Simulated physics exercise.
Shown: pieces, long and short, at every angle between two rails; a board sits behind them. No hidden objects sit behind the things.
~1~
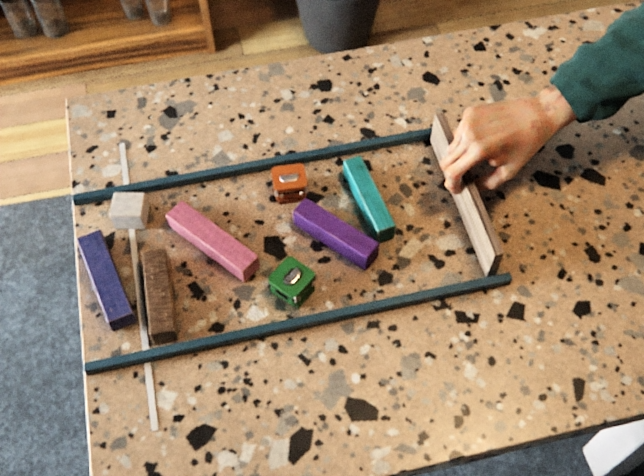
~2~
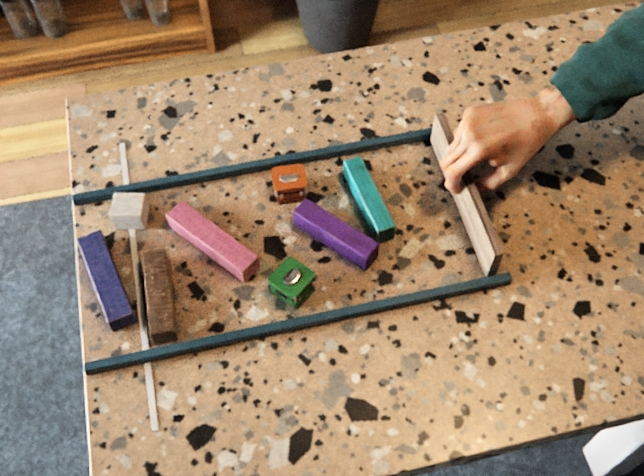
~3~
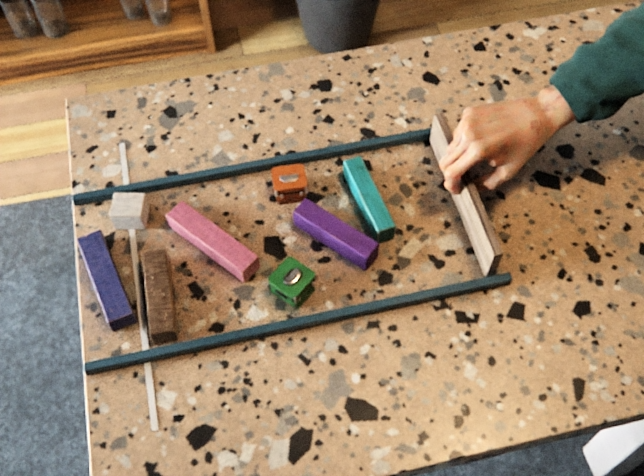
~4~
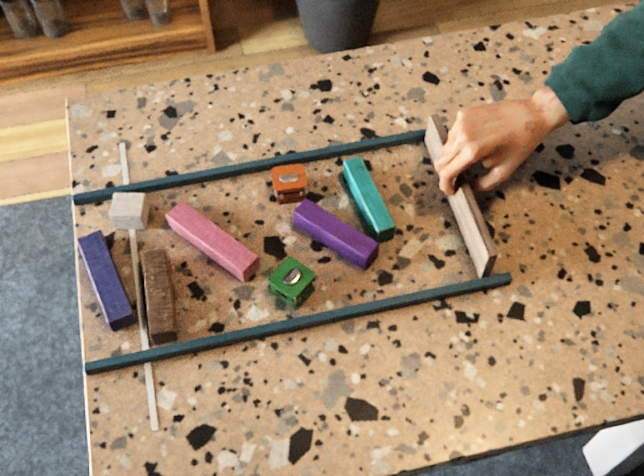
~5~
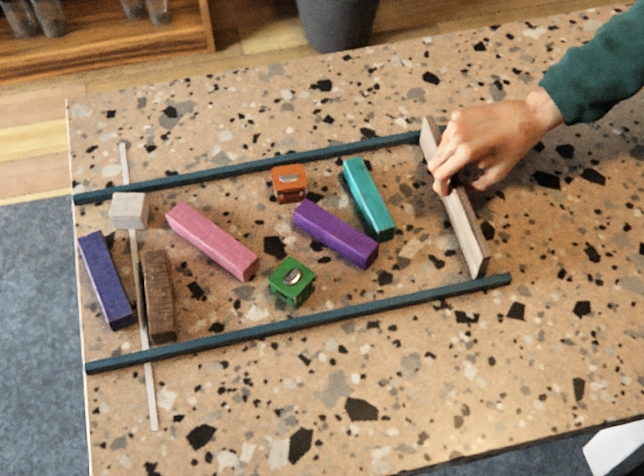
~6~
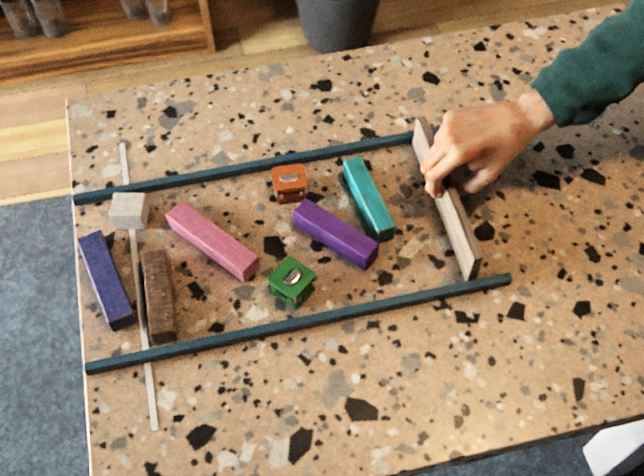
We see colored bars and small blocks lying at various angles between two dark rails on a speckled table, while a hand holds a board upright at the right, still at first, then slides it slightly left.
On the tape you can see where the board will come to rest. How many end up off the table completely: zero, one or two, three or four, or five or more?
The count that comes down will most likely be three, maybe four.
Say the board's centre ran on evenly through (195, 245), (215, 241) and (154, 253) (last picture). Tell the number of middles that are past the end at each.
It comes out as 0, then 0, then 2.
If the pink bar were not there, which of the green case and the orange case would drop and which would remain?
Outcome for the green case: It stays; for the orange case: It stays.
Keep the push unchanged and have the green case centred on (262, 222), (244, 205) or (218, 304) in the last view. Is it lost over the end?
Going through them in order, it comes off, then comes off, then does not come off.
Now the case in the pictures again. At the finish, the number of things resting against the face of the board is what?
Looks like 1 of them, all told.
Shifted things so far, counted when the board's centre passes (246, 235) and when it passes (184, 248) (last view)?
5 by the first point, 8 by the second.
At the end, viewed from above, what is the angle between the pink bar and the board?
Angle: Roughly 10 degrees.
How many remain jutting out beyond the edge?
2 of them.
A little later, none off yet; blue bar at rest near (106, 279); white block at rest near (130, 211); brown bar at rest near (160, 295).
When it is over, the number that fall off is three or four; down, brown bar, white block and blue bar.
